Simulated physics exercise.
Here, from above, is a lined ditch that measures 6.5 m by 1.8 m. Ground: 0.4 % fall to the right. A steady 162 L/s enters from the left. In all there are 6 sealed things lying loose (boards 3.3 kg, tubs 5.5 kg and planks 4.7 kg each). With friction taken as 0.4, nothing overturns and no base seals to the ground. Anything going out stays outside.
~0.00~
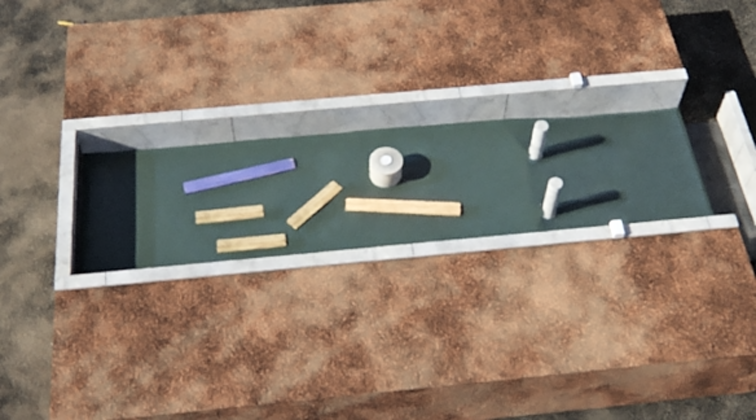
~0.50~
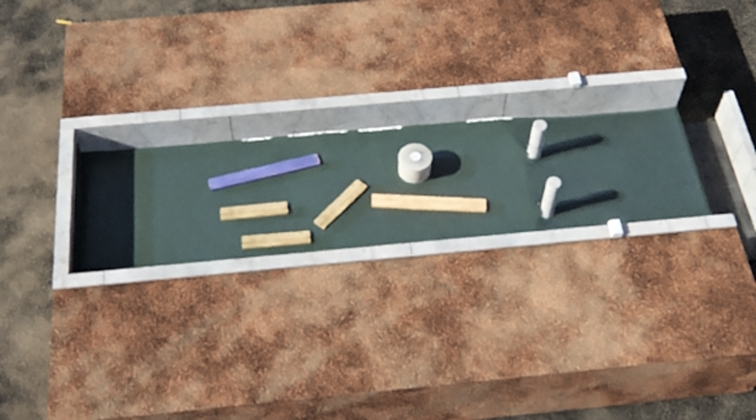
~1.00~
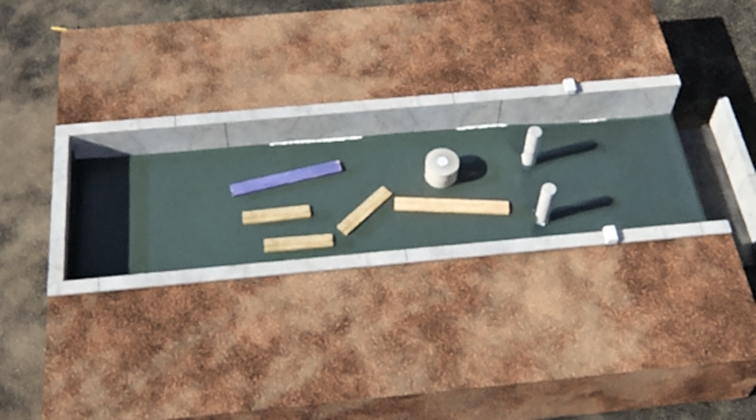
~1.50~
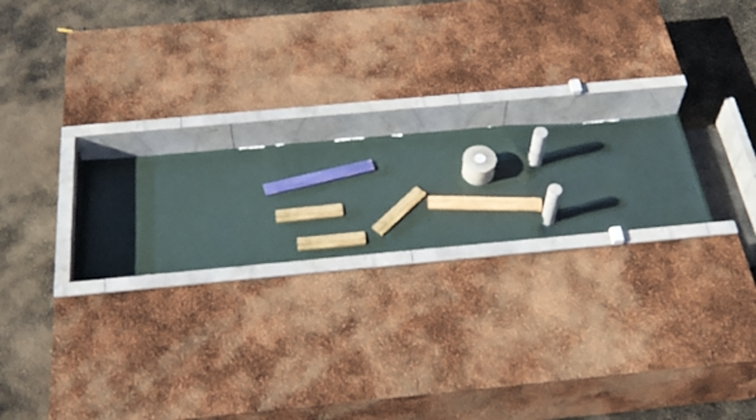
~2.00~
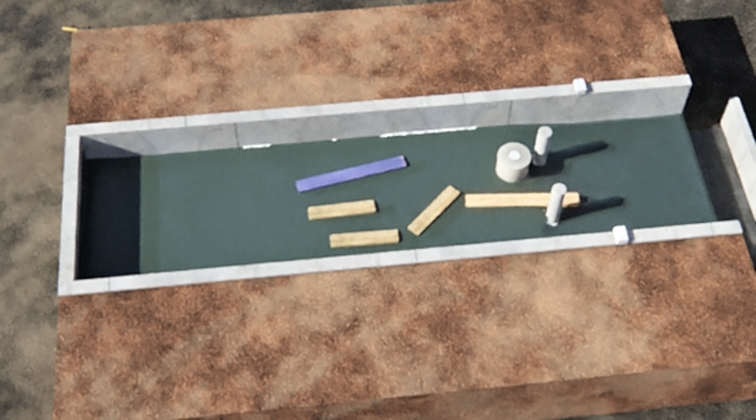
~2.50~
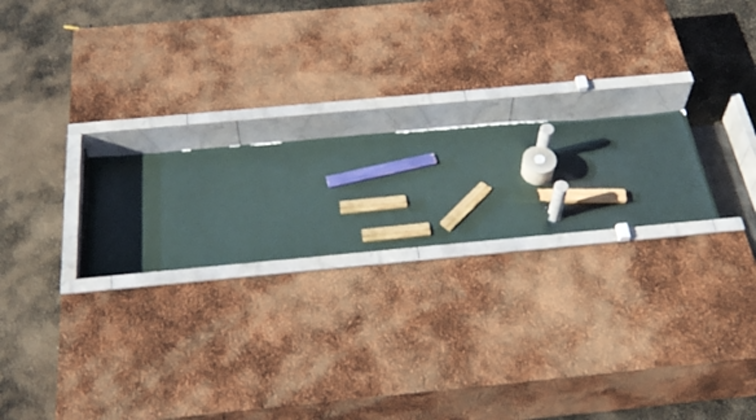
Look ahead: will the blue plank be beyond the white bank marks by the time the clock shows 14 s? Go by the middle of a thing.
It goes beyond the marks.
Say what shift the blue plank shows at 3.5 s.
By that time, close to 200 cm.
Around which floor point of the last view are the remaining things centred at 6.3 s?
The centre sits near (615, 197).
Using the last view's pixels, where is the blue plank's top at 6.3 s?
About (497, 181).
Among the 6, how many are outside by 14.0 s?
Count at that moment: 6.
After 3.5 s the blue plank is near (438, 166), 2.1 m from its start, afloat; 2 of 6 are over the mark; 6 afloat.
After 6.3 s the blue plank is near (497, 181), 2.7 m from its start, afloat; 5 of 6 are over the mark; 3 afloat.
After 10.0 s the blue plank has gone out; 6 of 6 are over the mark; 0 afloat.
After 14.0 s the blue plank has gone out; 6 of 6 are over the mark; 0 afloat.
